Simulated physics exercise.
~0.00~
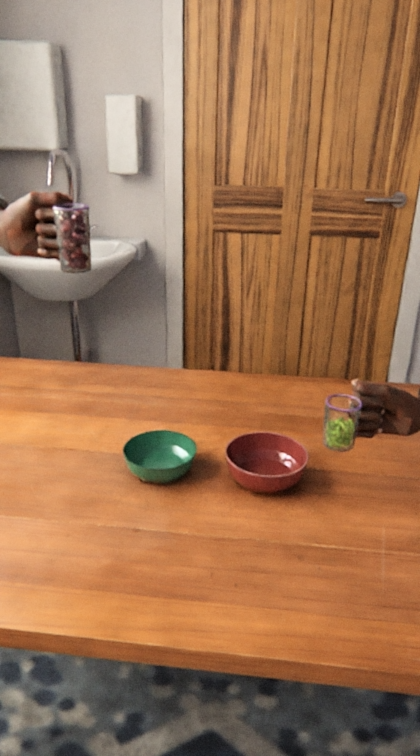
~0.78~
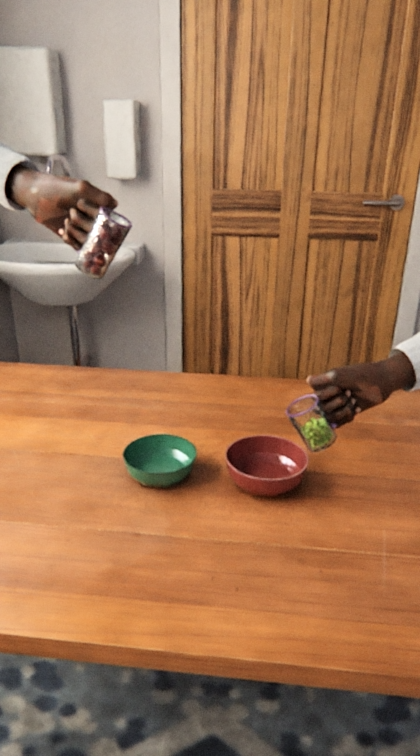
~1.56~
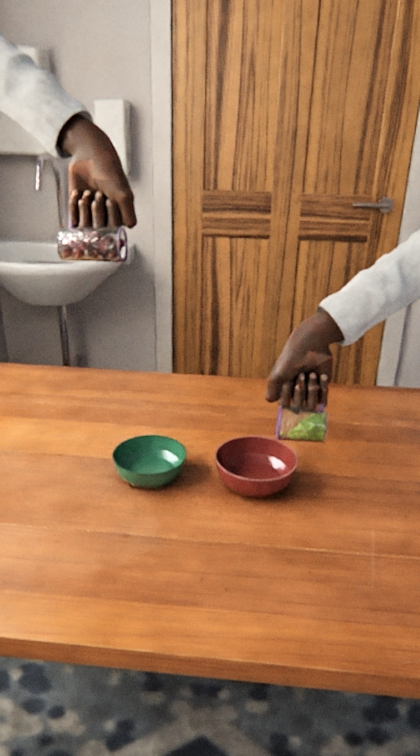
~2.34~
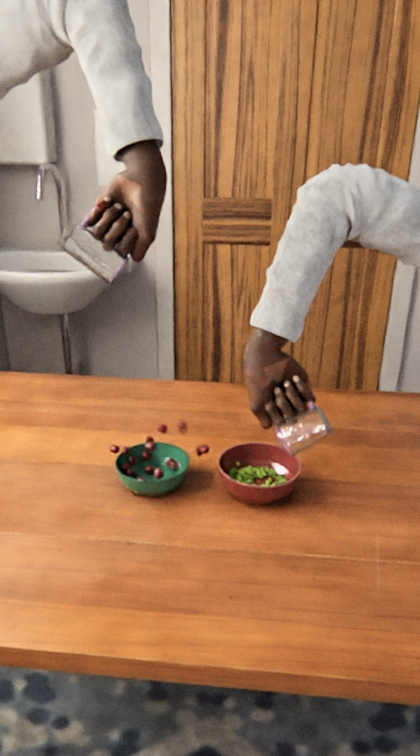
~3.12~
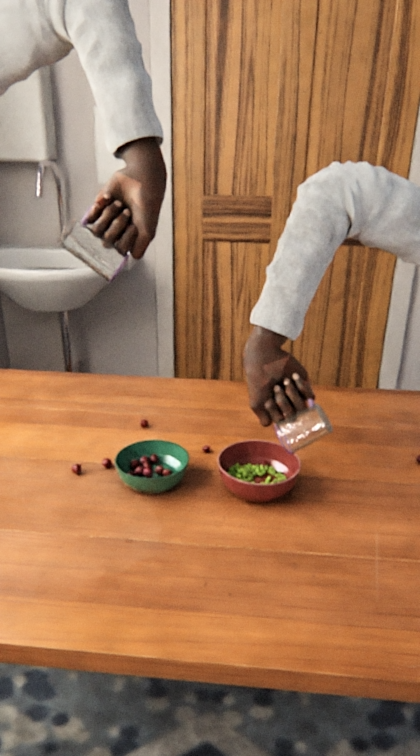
Two hands tipping clear cups over bowls, red berries scattering around the green one, green pieces all landing in the red one.
